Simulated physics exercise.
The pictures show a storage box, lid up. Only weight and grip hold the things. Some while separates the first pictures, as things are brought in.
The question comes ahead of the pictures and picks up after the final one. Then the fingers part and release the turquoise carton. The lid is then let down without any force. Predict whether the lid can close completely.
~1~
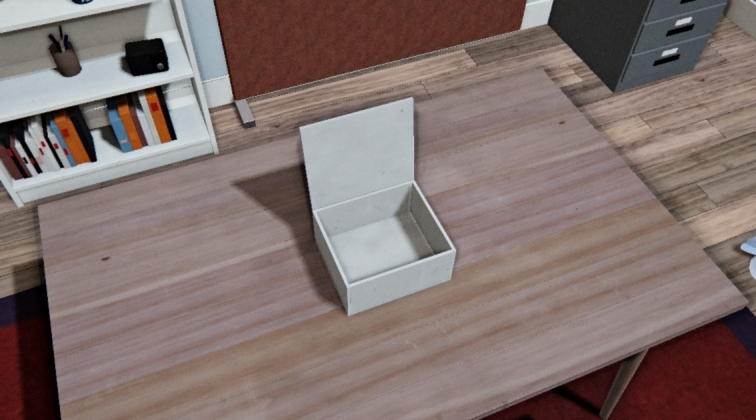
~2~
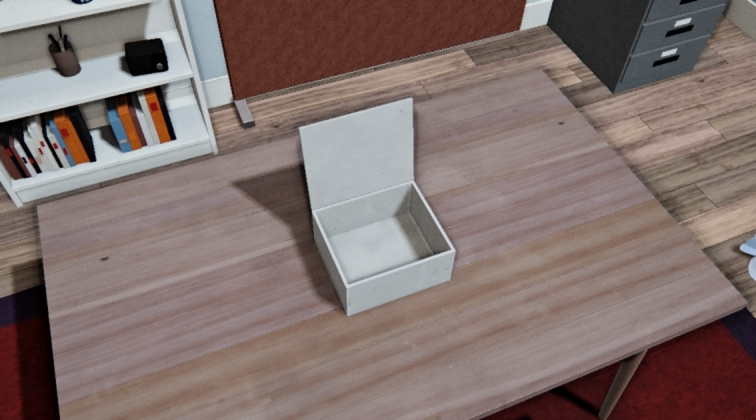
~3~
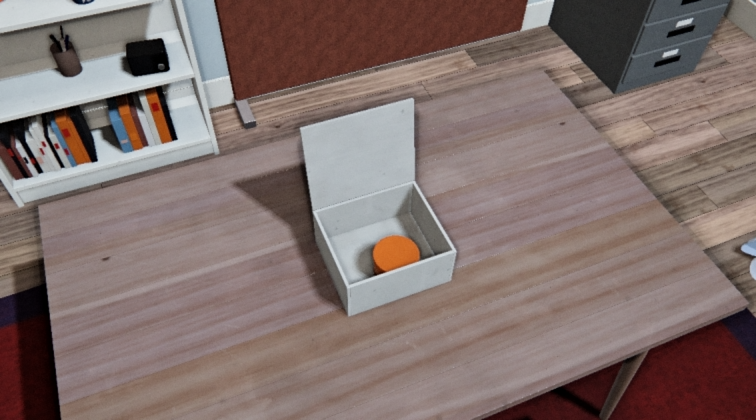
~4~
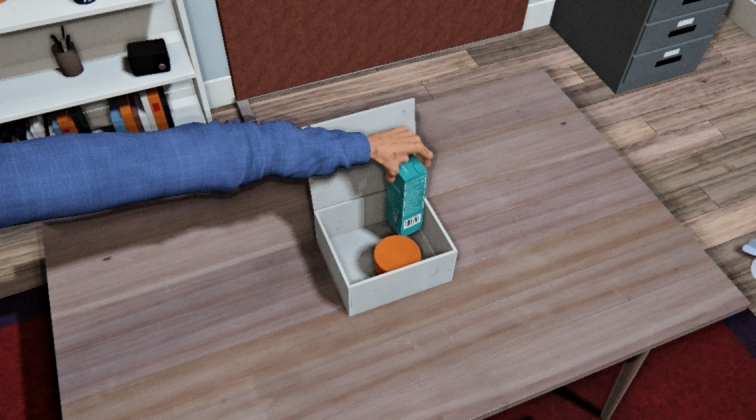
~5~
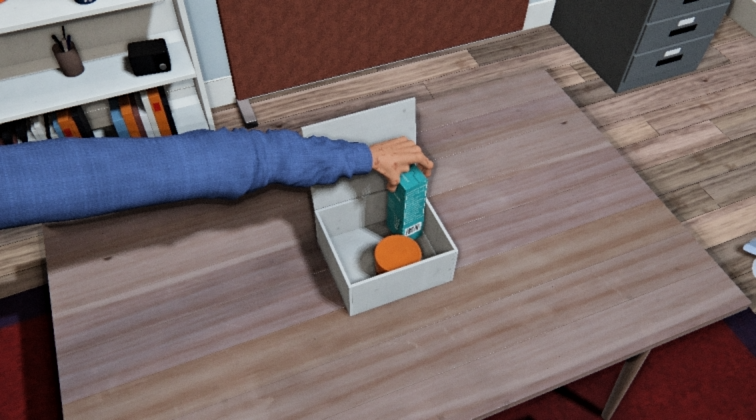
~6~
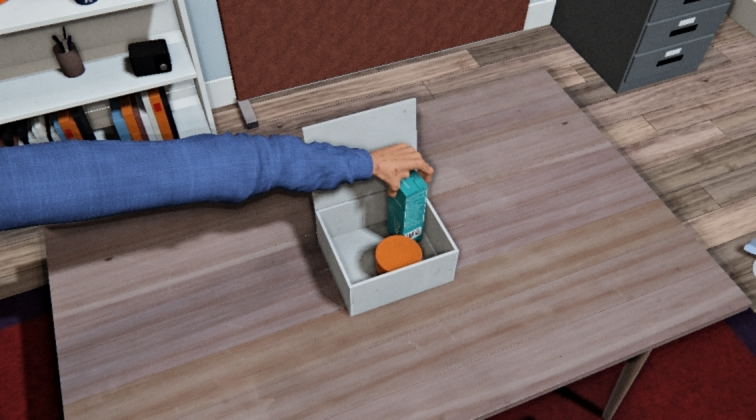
You can see the lid can't settle down properly.
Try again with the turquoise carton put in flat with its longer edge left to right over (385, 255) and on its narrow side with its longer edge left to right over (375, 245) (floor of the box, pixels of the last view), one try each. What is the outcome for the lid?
So, first it fits down fine, then it fits down fine.
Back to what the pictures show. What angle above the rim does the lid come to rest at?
The lid sits around 75° above the rim.
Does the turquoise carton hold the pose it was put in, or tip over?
At the finish it holds its orientation.
Then, 0.90 s past the last view, lid starting down.
Then, 1.10 s past the last view, turquoise carton resting near (406, 209).
Then, 1.40 s past the last view, lid 75° above the rim.
Finally, lid 75° above the rim; both still in place. Final places as the last picture's camera would see them, turquoise carton near (406, 209).
